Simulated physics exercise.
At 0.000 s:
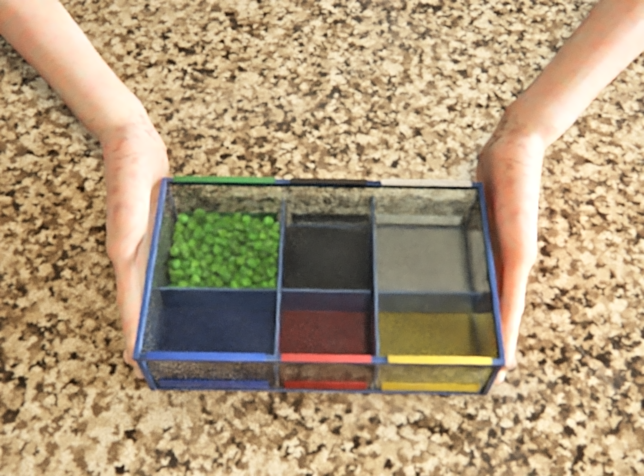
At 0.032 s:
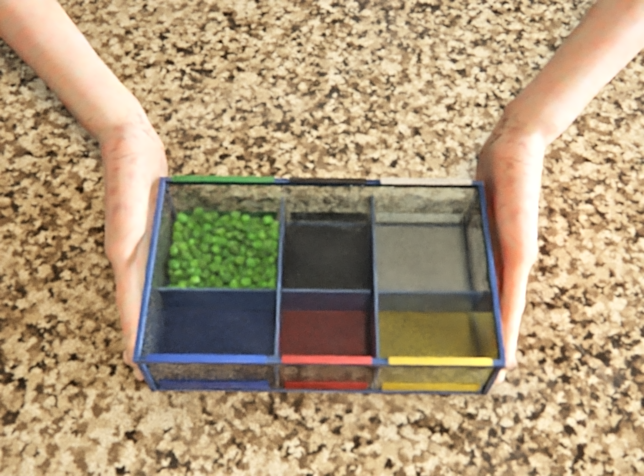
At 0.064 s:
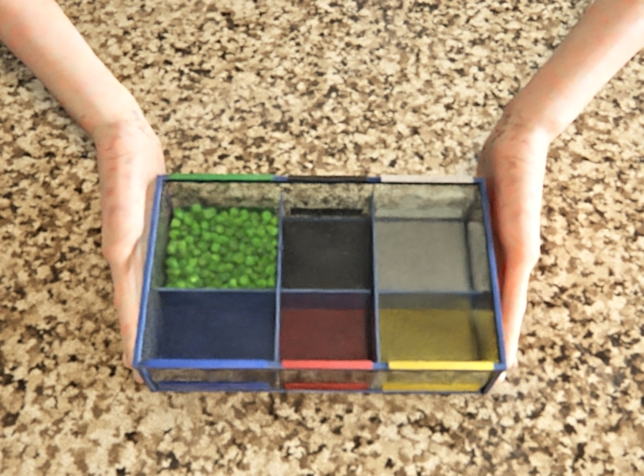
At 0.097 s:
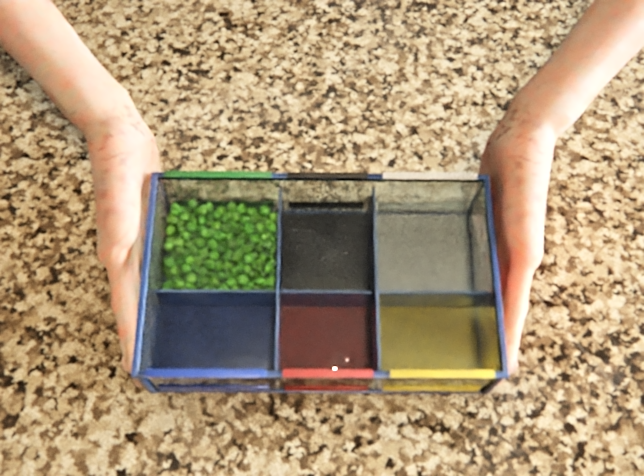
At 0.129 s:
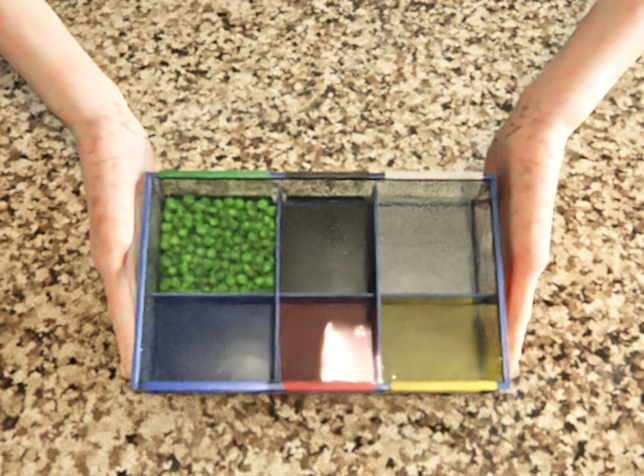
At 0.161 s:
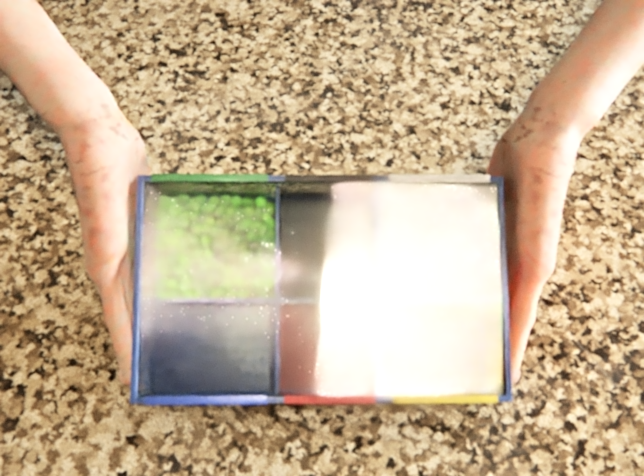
In the video, two hands hold a clear-lidded box with six compartments above a speckled countertop, green peas filling the back left one, and gradually tilt it toward the viewer as bright glare spreads across the lid's right side.
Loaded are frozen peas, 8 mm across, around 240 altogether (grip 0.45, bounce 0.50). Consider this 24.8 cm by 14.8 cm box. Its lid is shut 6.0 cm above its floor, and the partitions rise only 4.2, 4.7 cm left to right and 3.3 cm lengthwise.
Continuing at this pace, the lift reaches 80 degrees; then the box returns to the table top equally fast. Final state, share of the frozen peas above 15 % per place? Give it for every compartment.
Red N, blue Y, green Y, yellow N, white N, black N.
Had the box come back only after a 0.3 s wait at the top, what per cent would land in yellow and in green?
In per cent: Yellow 0, green 35.
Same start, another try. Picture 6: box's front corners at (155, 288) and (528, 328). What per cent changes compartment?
In that case about 20 percent.
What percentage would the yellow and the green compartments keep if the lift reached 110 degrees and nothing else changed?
In per cent, yellow gets 0, green gets 0.
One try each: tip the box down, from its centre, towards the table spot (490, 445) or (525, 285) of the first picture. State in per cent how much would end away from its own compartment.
I'd put it at about 60 per cent for the first tilt and about 40 per cent for the second.
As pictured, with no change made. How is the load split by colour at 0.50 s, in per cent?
Red = 0, blue = 35, green = 65, yellow = 0, white = 0, black = 0 (per cent).
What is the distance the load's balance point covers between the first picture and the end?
It shifts some 6.0 cm.
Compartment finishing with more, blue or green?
Go with blue, that one ends with more.
After 0.50 s, tilt 78 degrees; blue 35 %, green 65 %.
Then, at 0.73 s, tilt 30 degrees; red 5 %, blue 60 %, green 35 %.
After 1.06 s, tilt 0 degrees; red 5 %, blue 60 %, green 35 %.
At rest (1.6 s), red 5 %, blue 60 %, green 35 %, yellow 0 %, white 0 %, black 0 %.
